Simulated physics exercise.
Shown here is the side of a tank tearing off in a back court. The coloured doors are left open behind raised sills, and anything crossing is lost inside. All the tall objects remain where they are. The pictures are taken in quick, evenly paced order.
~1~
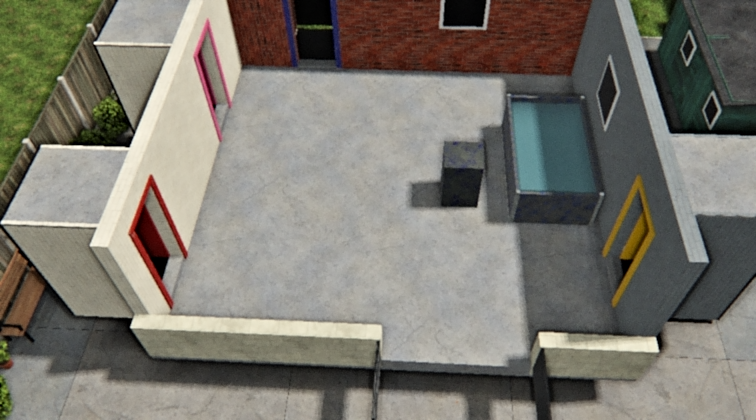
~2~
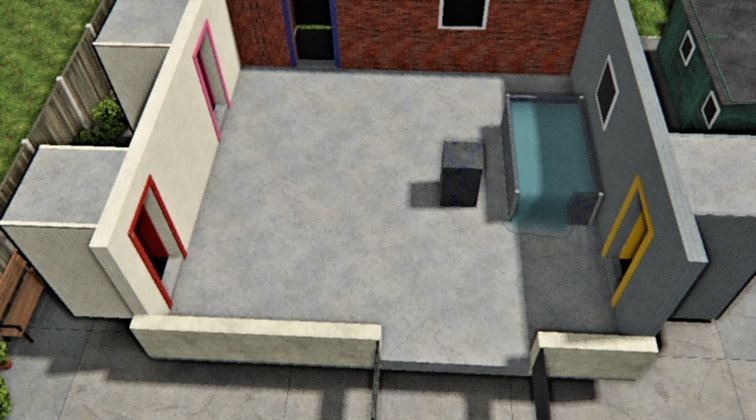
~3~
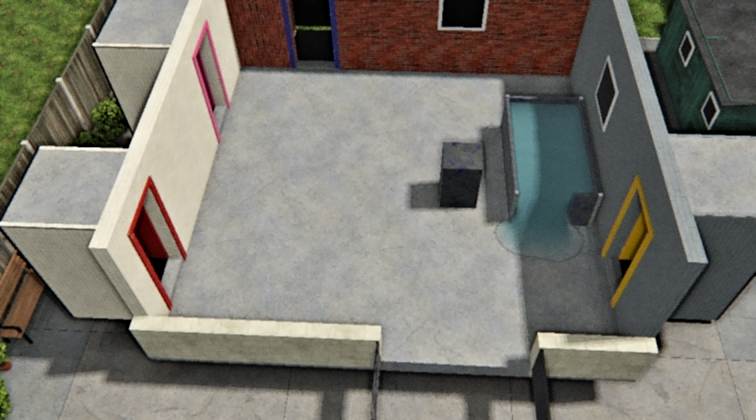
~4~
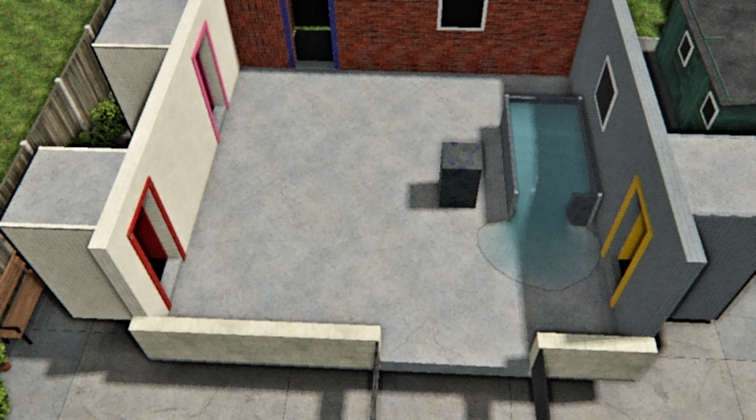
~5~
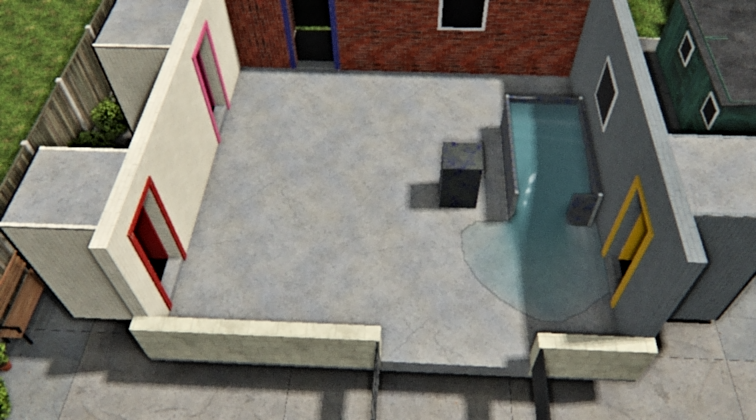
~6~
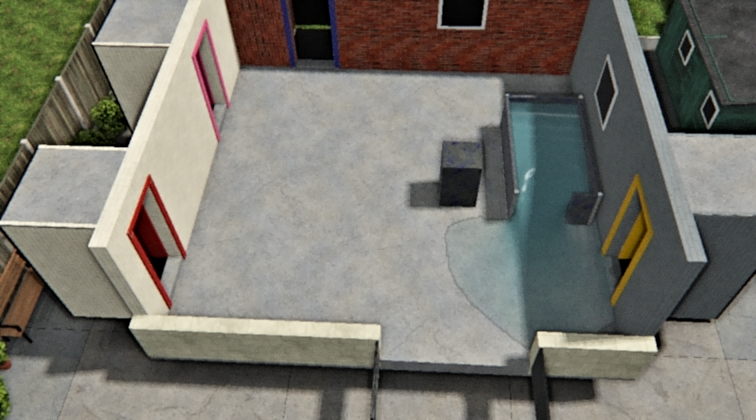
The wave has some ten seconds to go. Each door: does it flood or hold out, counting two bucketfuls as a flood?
In the end the red door stays inside what's allowed there; the blue door stays inside what's allowed there; the yellow door goes beyond what's allowed there; the pink door stays inside what's allowed there.
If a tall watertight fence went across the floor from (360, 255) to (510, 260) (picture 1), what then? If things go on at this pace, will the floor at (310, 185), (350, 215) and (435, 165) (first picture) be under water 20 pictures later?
Taking the points in order, they are inundated, inundated and high and dry.
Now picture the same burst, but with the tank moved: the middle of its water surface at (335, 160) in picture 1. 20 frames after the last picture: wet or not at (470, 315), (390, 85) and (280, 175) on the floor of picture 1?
In the order asked: Reached by the flood, not reached, reached by the flood.
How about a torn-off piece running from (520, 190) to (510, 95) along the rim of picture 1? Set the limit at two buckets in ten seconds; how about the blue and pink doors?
Blue: Over the line; pink: Over the line.
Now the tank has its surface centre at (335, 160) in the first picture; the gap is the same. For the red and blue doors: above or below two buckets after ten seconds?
Red door goes over; blue door takes more.
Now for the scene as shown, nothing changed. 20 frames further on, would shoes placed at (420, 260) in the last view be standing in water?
That spot would be soaked.
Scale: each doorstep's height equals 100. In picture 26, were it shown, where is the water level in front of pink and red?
In order: Roughly 0 % and 0 %.
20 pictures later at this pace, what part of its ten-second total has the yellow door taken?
Roughly 40 per cent.
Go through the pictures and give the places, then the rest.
The first picture shows still water in the open tank at (551, 145).
In the second picture, water pours out at (540, 213) and has run to (510, 228).
In the third picture, water pours out at (540, 214) and has run to (568, 255).
In the fourth picture, the front is at (559, 286), out from the gap at (539, 215).
In the fifth picture, water pours out at (540, 215) and has run to (538, 315).
In the sixth picture, the front is at a hidden place, out from the gap at (539, 214).
A moment on, water covers 20 % of the floor; the red door not reached, the blue door not reached, the yellow door under two buckets in, the pink door not reached.
Next, water covers 20 % of the floor; the red door not reached, the blue door not reached, the yellow door over two buckets in, the pink door not reached.
Then, water covers 25 % of the floor; the red door not reached, the blue door not reached, the yellow door far over two buckets in, the pink door not reached.
Later, water covers 35 % of the floor; the red door wet at the sill, nothing in, the blue door not reached, the yellow door far over two buckets in, the pink door not reached.
In the end, water covers 55 % of the floor; the red door wet at the sill, nothing in, the blue door not reached, the yellow door far over two buckets in, the pink door wet at the sill, nothing in.
